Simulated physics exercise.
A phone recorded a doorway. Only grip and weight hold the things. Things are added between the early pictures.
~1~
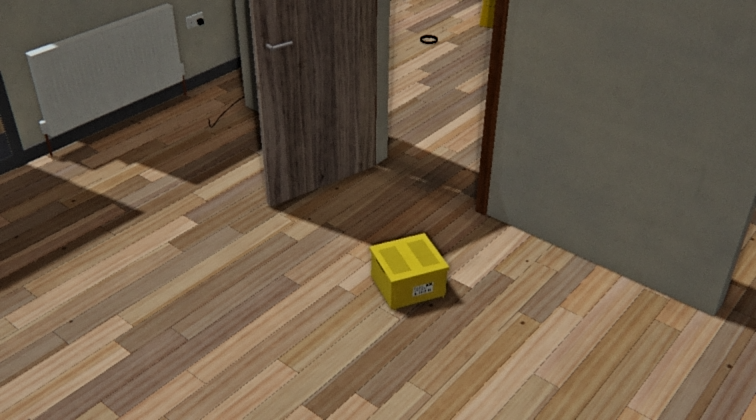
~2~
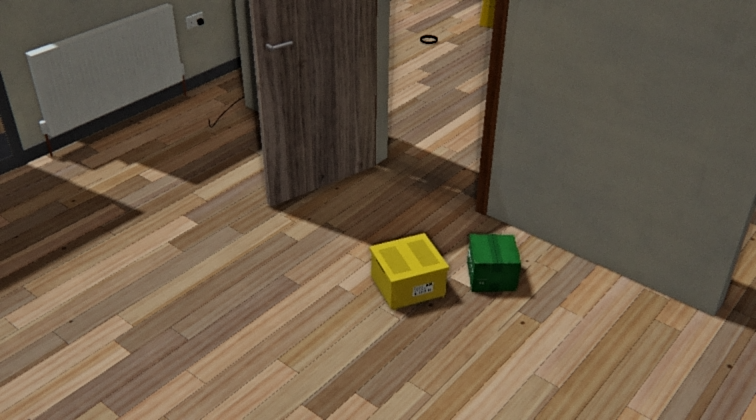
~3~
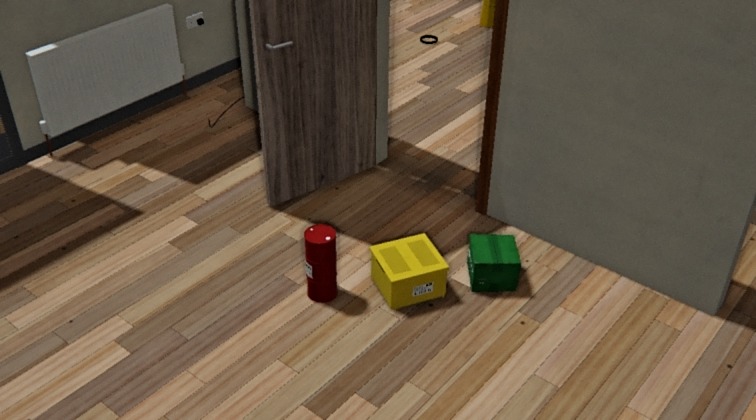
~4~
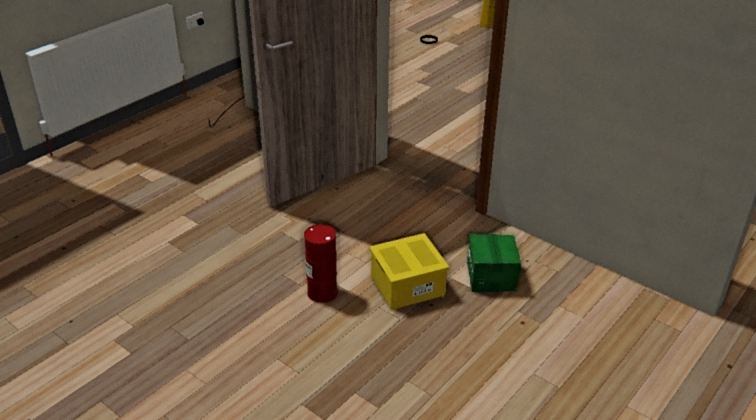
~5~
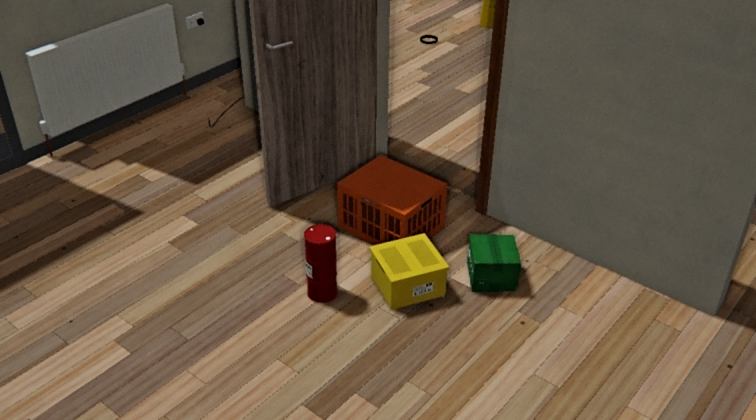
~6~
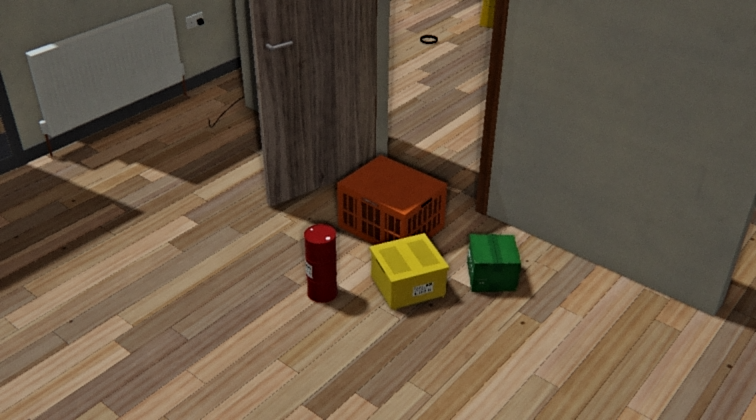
In a doorway with its wooden door standing wide open and still, a yellow tote sits on the plank floor; a green box appears to its right, then a red canister to its left, then an orange chest behind.
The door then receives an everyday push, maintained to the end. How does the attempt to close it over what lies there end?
The door is stopped partway.
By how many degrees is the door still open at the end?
Some 70°.
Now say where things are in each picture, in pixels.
The first frame shows door wide open and still.
The second frame shows door wide open and still; green box (493, 263).
The third frame shows door wide open and still; yellow tote (408, 272); green box (493, 263).
The fourth frame shows door wide open and still; red canister (321, 264); yellow tote (408, 272).
The fifth frame shows door wide open and still; green box (493, 263); red canister (321, 264).
The sixth frame shows door wide open and still; orange chest (392, 206); yellow tote (408, 272).
Then, 0.60 s on from there, door 95° open.
Then, 0.90 s on from there, door 86° open.
Then, 1.30 s on from there, door 72° open.
In the end, door 69° open; all 4 unmoved. At the end, from the last picture's camera, orange chest near (393, 206).
